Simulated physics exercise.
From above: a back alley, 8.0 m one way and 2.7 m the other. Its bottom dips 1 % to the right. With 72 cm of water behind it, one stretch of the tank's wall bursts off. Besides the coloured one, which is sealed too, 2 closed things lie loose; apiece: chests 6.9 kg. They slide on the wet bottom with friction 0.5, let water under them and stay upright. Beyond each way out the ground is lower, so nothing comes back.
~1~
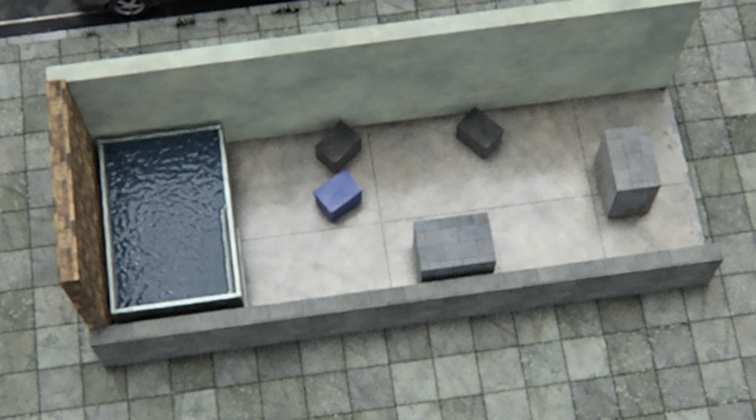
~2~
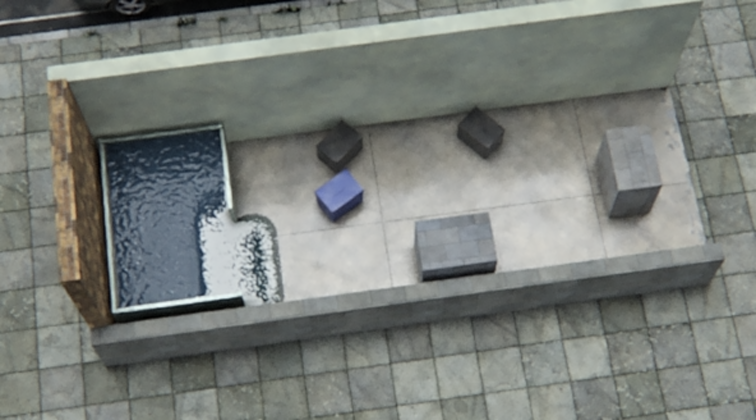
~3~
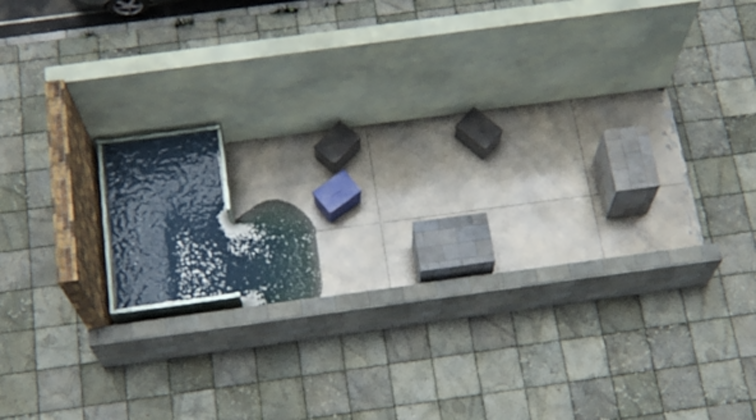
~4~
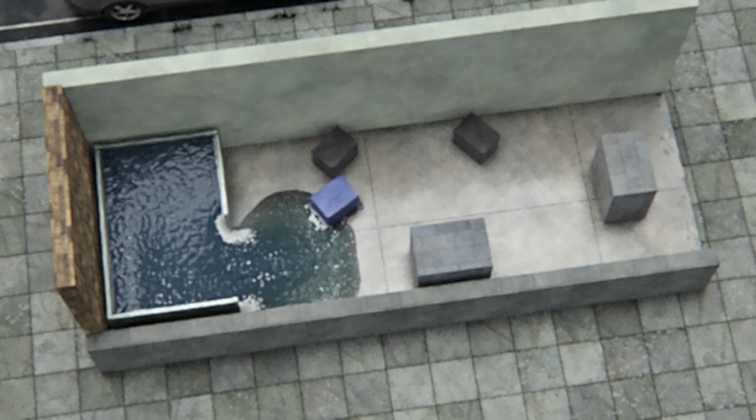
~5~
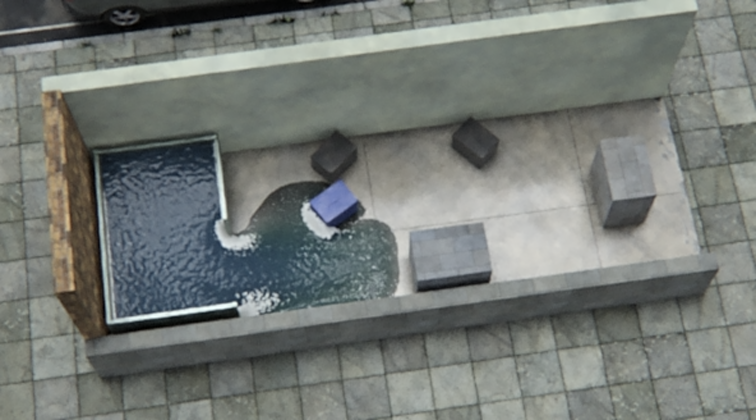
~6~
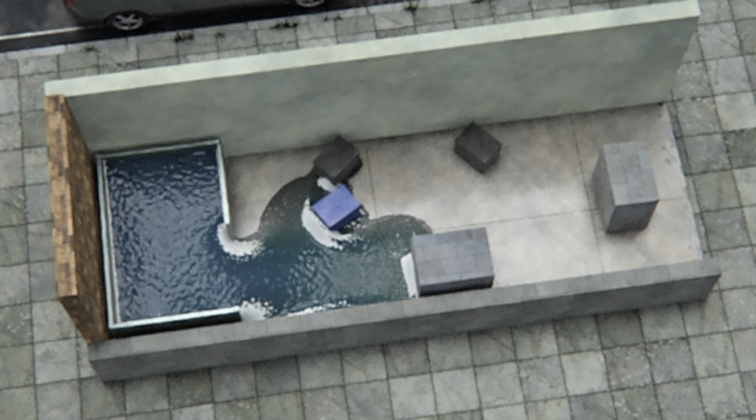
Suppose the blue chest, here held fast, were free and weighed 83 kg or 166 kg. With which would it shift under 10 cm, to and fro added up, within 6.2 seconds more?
I expect that the smaller load will do.
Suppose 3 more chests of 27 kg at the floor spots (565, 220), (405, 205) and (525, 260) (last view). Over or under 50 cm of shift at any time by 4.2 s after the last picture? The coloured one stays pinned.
In that order: Short of it, more, less.
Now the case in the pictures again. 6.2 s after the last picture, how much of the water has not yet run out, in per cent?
Some 68 per cent remains.
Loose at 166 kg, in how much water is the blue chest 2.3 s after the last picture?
Roughly 12 cm.
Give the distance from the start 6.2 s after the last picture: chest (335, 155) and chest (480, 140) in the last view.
In turn: 20 cm, gone out.
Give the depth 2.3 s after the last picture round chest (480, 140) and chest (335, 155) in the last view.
About 10 and 11 cm.
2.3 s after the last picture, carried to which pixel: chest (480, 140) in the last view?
Around (635, 118).
Then, 0.6 s after the last picture the blue chest would be 0 cm from its start with 83 kg and 0 cm from its start with 166 kg; 8 cm of water round it then.
Then, 2.3 s after the last picture the blue chest would be 0 cm from its start with 83 kg and 0 cm from its start with 166 kg; 12 cm of water round it then.
Then, 4.2 s after the last picture the blue chest would be 0 cm from its start with 83 kg and 0 cm from its start with 166 kg; 12 cm of water round it then.
Then, 6.2 s after the last picture the blue chest would be 0 cm from its start with 83 kg and 0 cm from its start with 166 kg; 10 cm of water round it then.
